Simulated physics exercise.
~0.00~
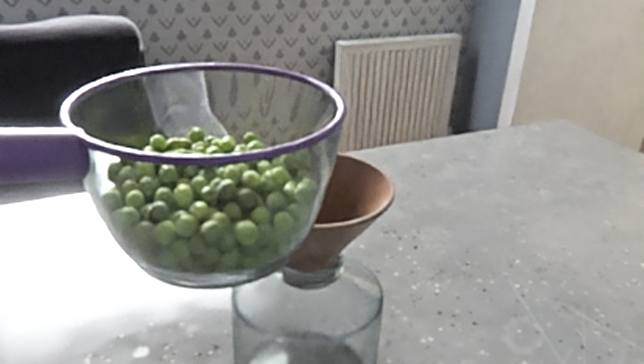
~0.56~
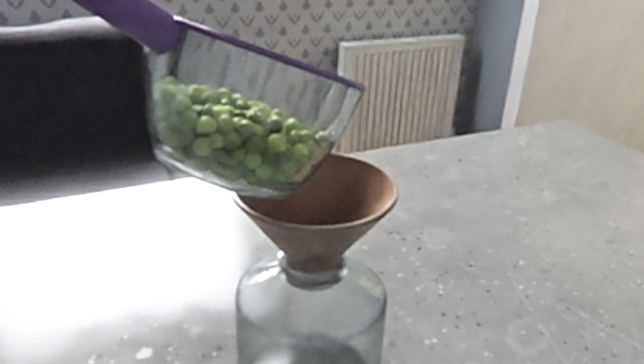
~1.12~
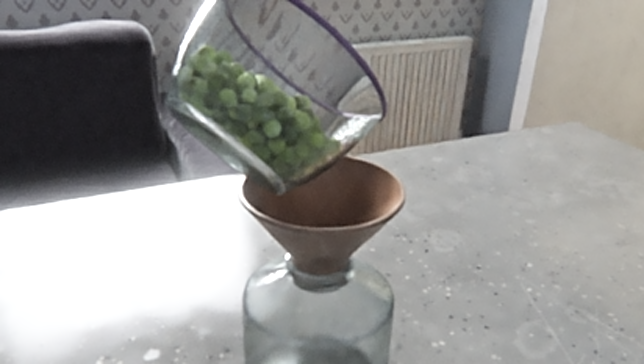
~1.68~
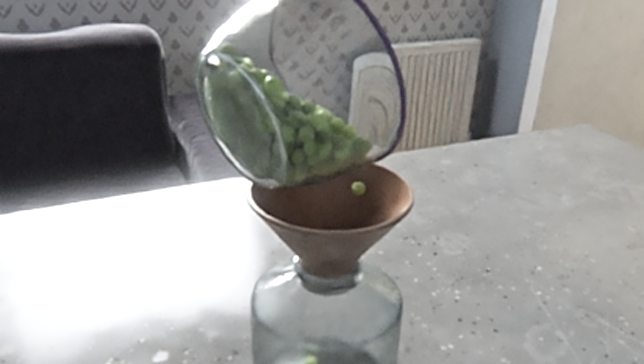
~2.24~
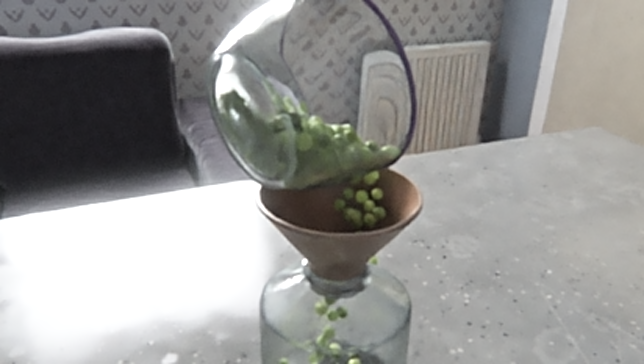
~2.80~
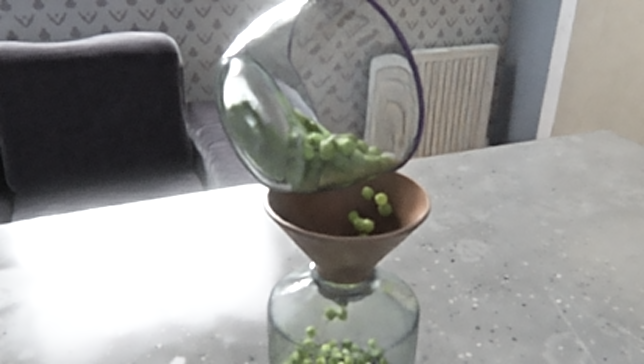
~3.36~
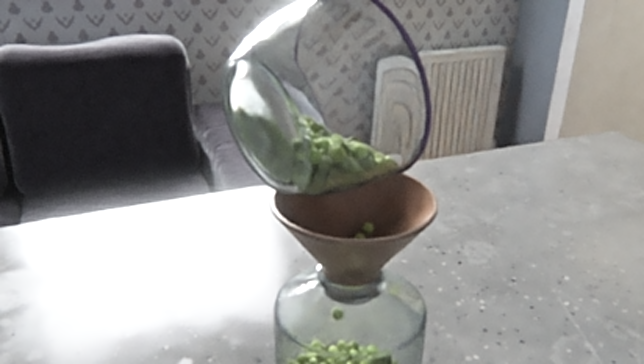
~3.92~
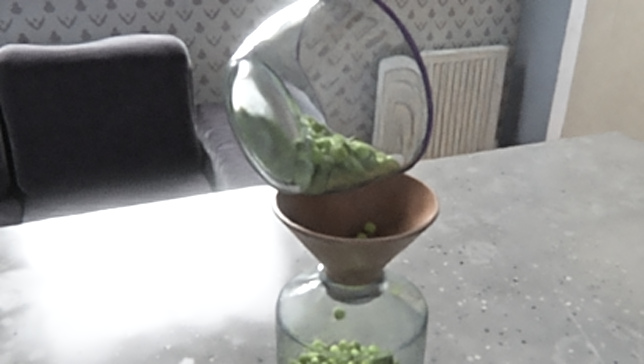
At first, a clear bowl with a purple rim and handle, holding many green peas, hangs upright over a brown funnel set in a glass jar on a grey speckled table. The bowl lifts and tips to the right, and the peas slide toward its lower edge without spilling. As it leans onto its side, a few peas drop, then a cluster tumbles through the funnel into the jar. The view drifts slightly left, showing more of a dark chair. The flow thins and stops, leaving a heap in the jar and many peas still in the tilted bowl.
